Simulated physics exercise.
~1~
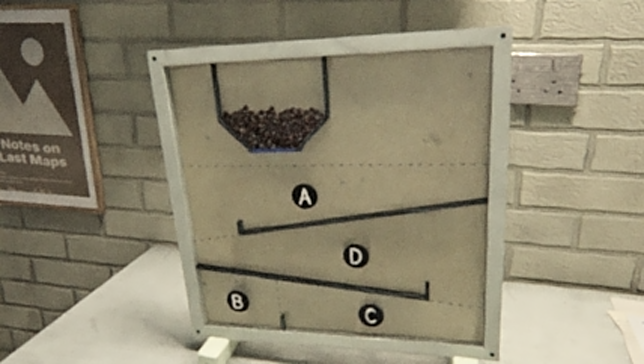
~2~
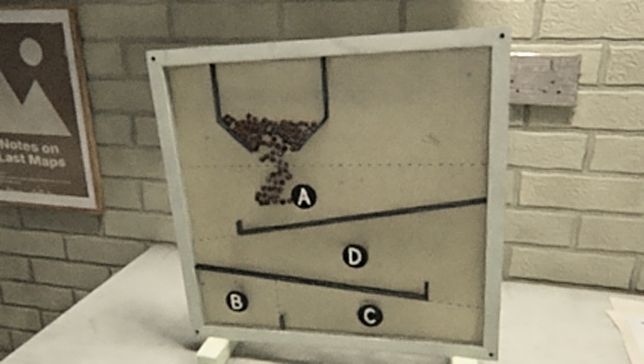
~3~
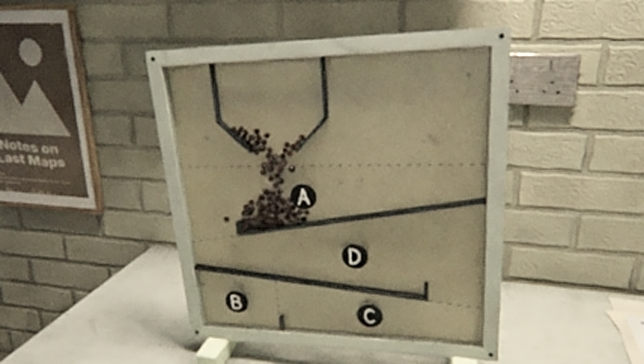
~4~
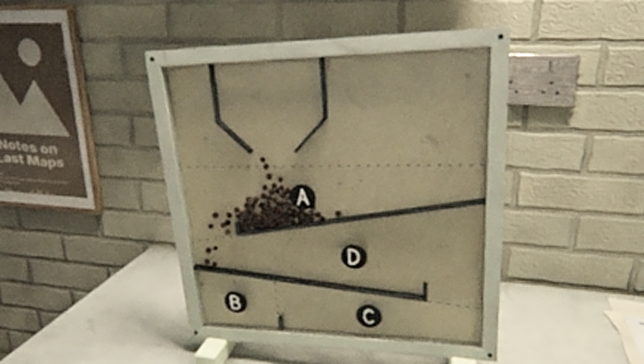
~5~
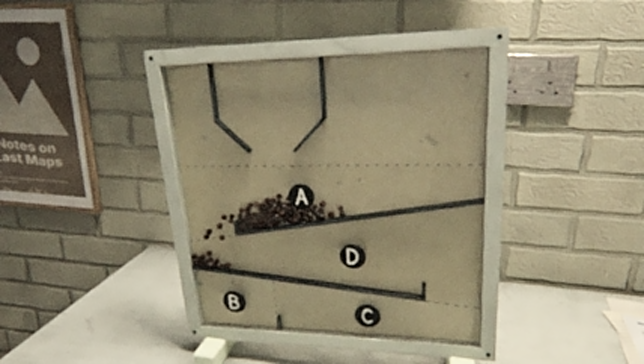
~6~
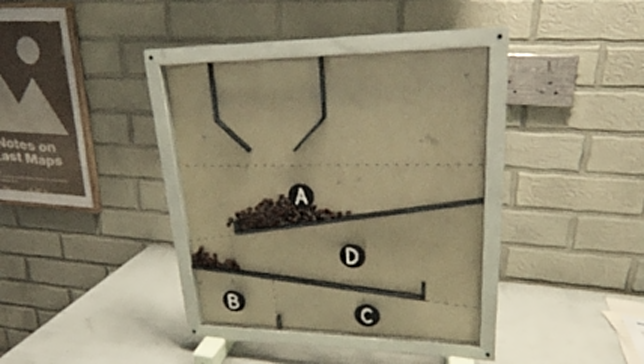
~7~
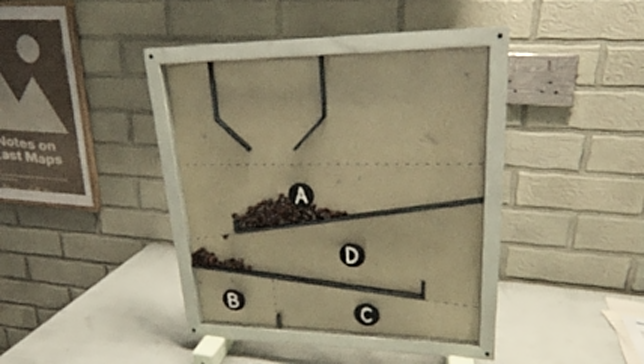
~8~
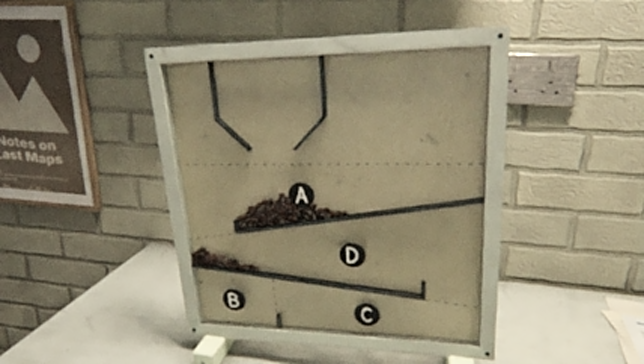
On a pale tabletop against a brick wall, small dark pellets dropped from a hopper inside a clear-fronted case and heaped up on the upper ramp by A, some spilling left onto the lower ramp, where a smaller pile settled in D.
